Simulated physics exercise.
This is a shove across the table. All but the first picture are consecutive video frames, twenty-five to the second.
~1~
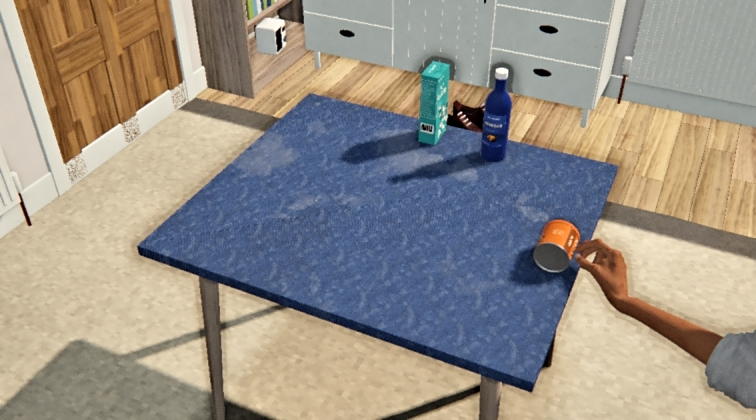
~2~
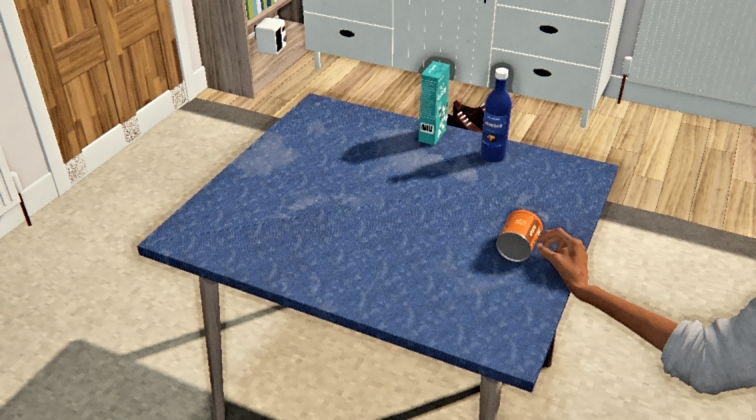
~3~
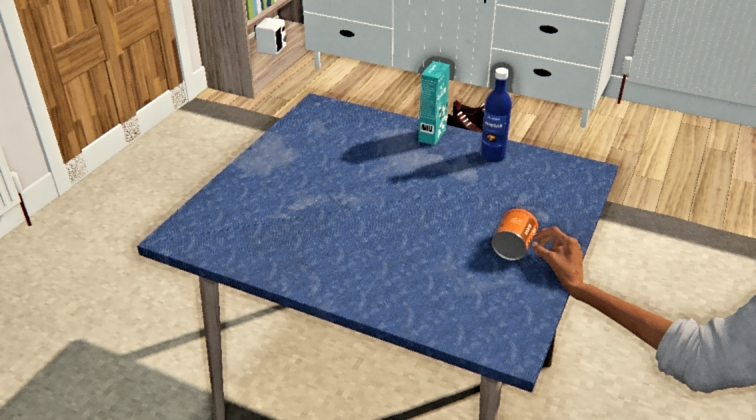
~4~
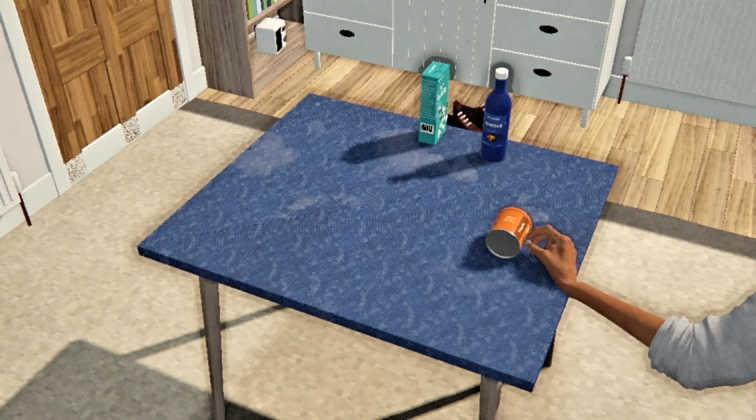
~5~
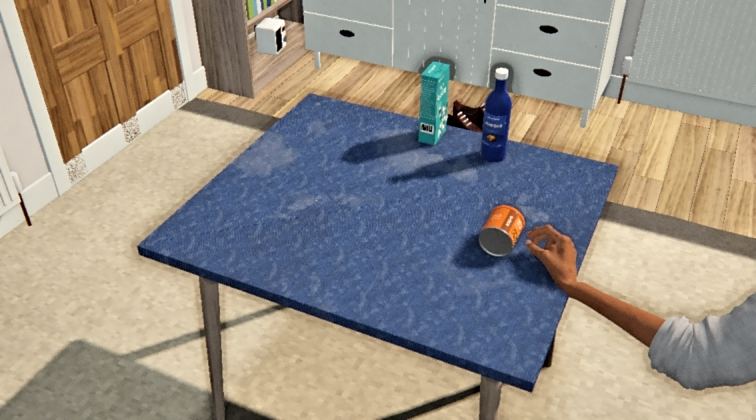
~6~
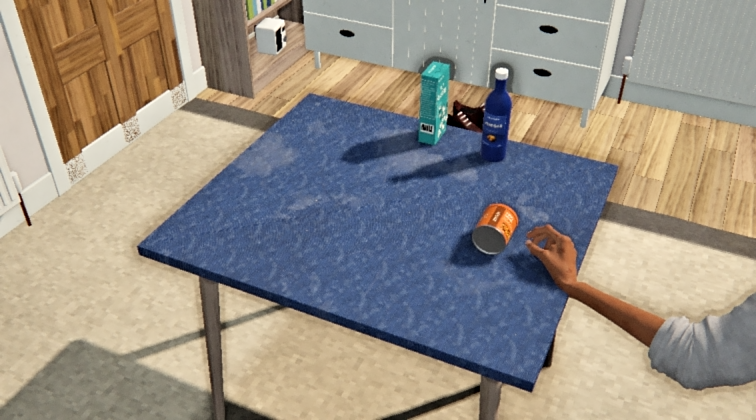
At a blue table in a room with gray drawers, a hand pushes an orange tin lying on its side leftward, then stays still as the tin rolls slightly away from the fingers; a teal carton and blue bottle stand unmoved.
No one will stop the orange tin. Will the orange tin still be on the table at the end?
The orange tin remains on top.
Then, 0.10 s after the last picture, orange tin rolled about its own width near (480, 225).
Then, 0.30 s after the last picture, orange tin rolled about its own width near (455, 218).
Then, 0.60 s after the last picture, orange tin rolled well along near (433, 212).
At rest, moved from the start, orange tin. Seen from the same camera at the end, orange tin near (427, 210).
